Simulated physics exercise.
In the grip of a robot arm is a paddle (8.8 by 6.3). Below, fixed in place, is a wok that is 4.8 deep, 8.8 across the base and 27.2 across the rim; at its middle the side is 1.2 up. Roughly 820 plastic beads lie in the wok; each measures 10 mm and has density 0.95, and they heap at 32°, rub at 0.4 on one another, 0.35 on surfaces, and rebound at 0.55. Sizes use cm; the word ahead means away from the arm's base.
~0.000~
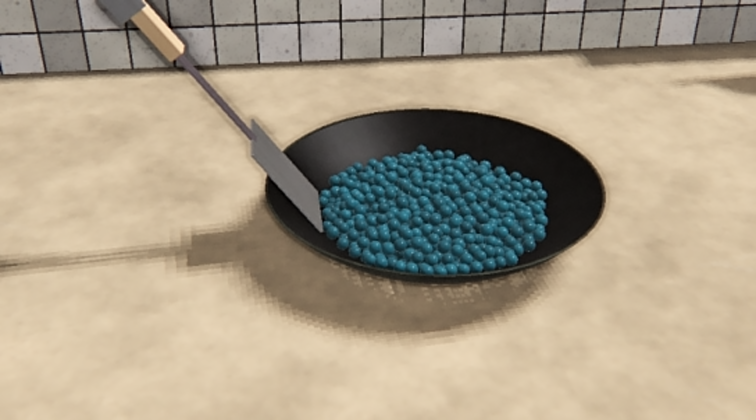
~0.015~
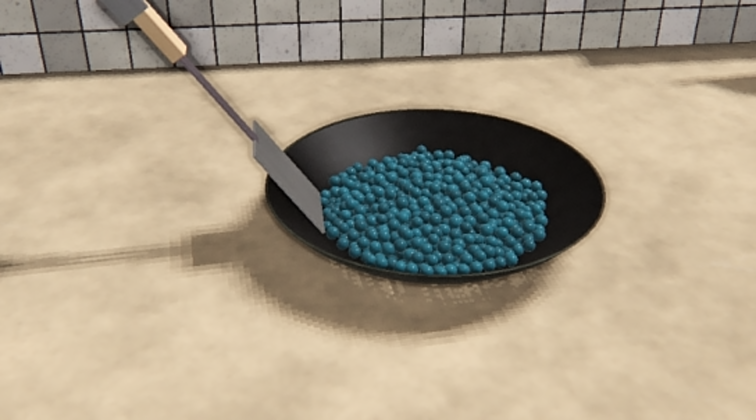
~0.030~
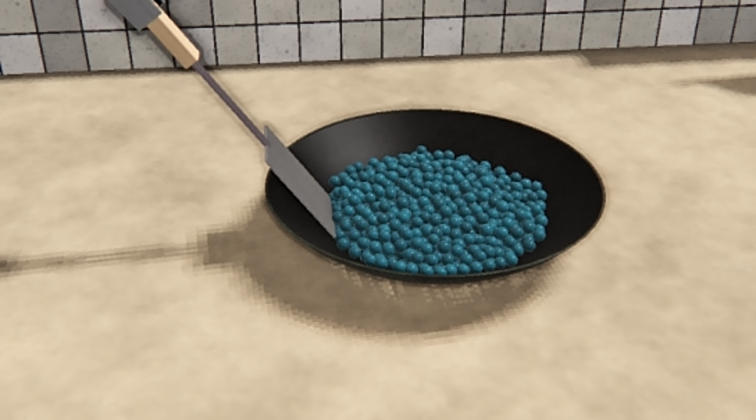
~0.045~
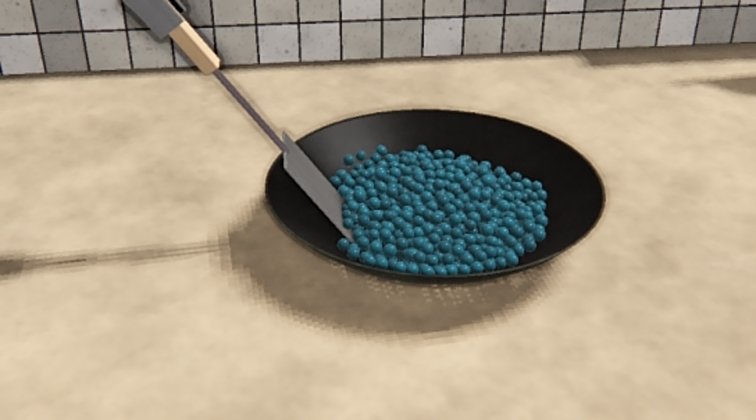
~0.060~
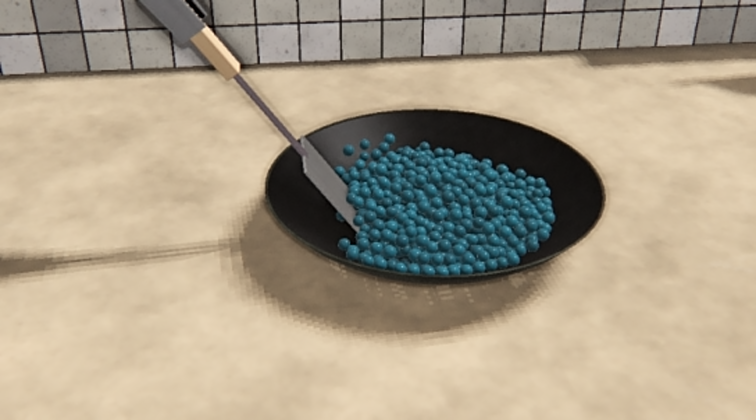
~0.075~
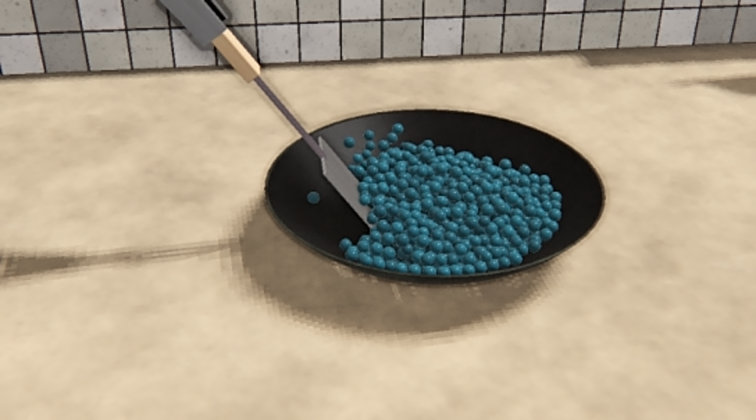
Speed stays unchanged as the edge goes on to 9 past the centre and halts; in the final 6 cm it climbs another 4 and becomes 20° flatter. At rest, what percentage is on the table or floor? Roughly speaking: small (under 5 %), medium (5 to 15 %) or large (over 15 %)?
Roughly, large, over 15 %.
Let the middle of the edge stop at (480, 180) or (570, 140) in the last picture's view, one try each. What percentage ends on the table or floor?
I'd say roughly 5 per cent, then roughly 30 per cent.
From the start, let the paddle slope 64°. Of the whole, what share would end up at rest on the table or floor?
In that case some 25 per cent.
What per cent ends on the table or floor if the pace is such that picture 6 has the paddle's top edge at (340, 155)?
Share: Roughly 30 %.
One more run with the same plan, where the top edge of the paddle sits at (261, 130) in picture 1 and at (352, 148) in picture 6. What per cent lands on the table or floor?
Around 35 per cent finishes on the table or floor.
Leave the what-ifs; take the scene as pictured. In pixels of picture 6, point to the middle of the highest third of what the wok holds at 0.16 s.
About pixel (503, 176).
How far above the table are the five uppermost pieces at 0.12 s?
Roughly 7 cm above the table.
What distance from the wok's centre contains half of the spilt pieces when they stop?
It works out to near 34 cm.
After 0.12 s, sloping 55°, highest piece 8 above the table; 824 in the wok, 1 on the blade or in flight.
After 0.16 s, sloping 49°, highest piece 10 above the table; 823 in the wok, 2 on the blade or in flight.
After 0.39 s, sloping 35°, highest piece 8 above the table; 611 in the wok, 141 on the table or floor, 73 on the blade or in flight.
After 1.44 s, sloping 35°, highest piece 5 above the table; 610 in the wok, 215 on the table or floor.
At rest, 610 in the wok, 215 on the table or floor. That is 26 % on the table or floor.
